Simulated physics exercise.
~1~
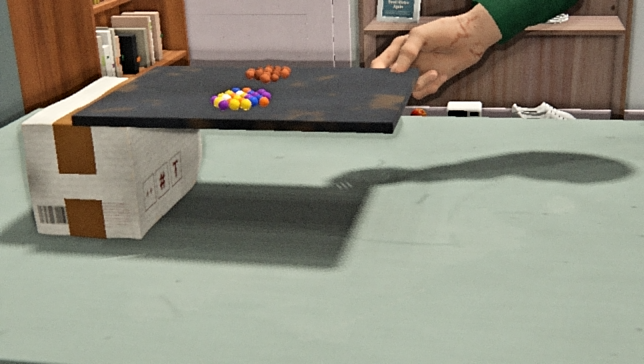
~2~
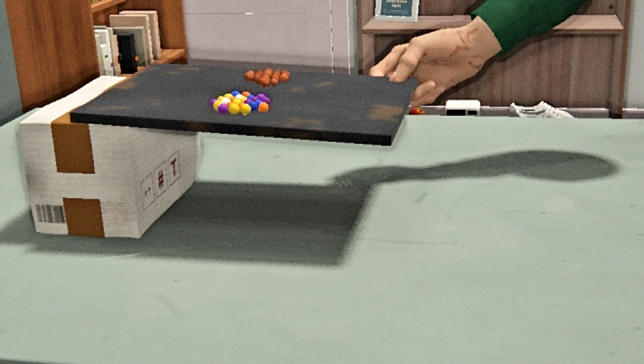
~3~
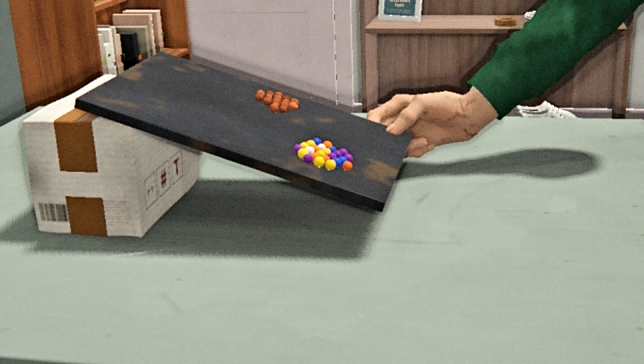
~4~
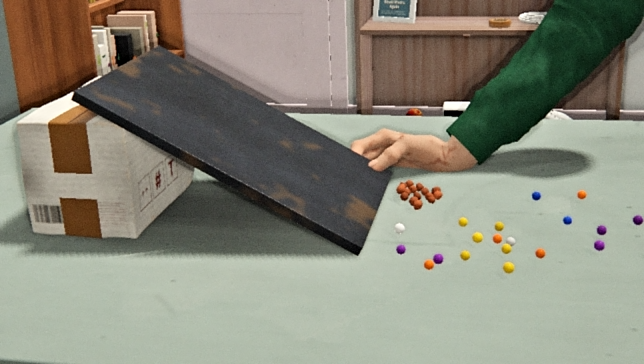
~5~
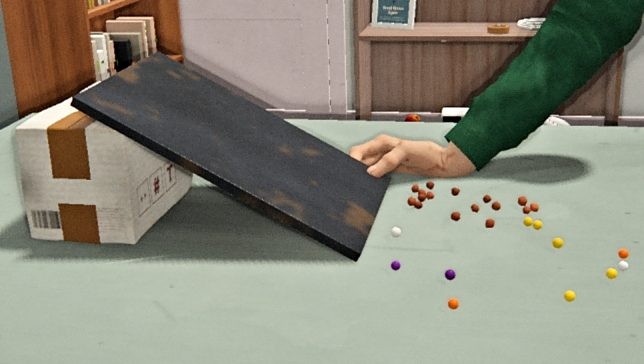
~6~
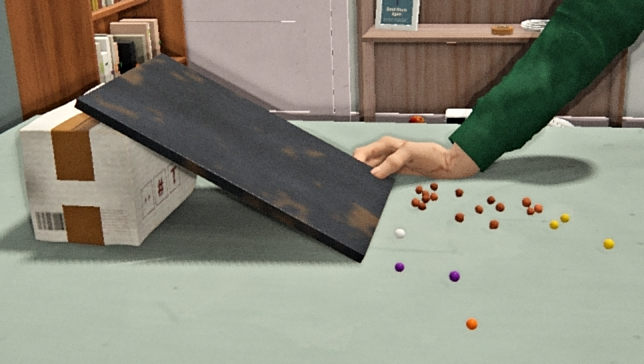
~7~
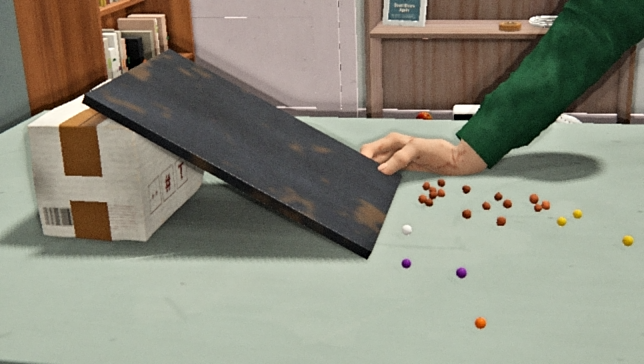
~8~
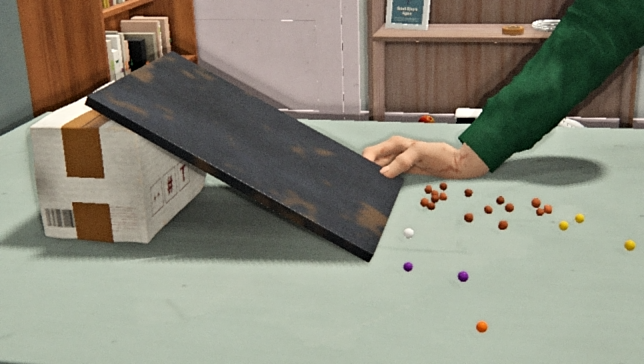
In the video, a hand lowers one end of a dark board propped on a cardboard box until it rests on the table, and colourful balls roll off first, followed by reddish-brown pieces, which settle nearer the board while the colourful ones scatter farther, some leaving view.
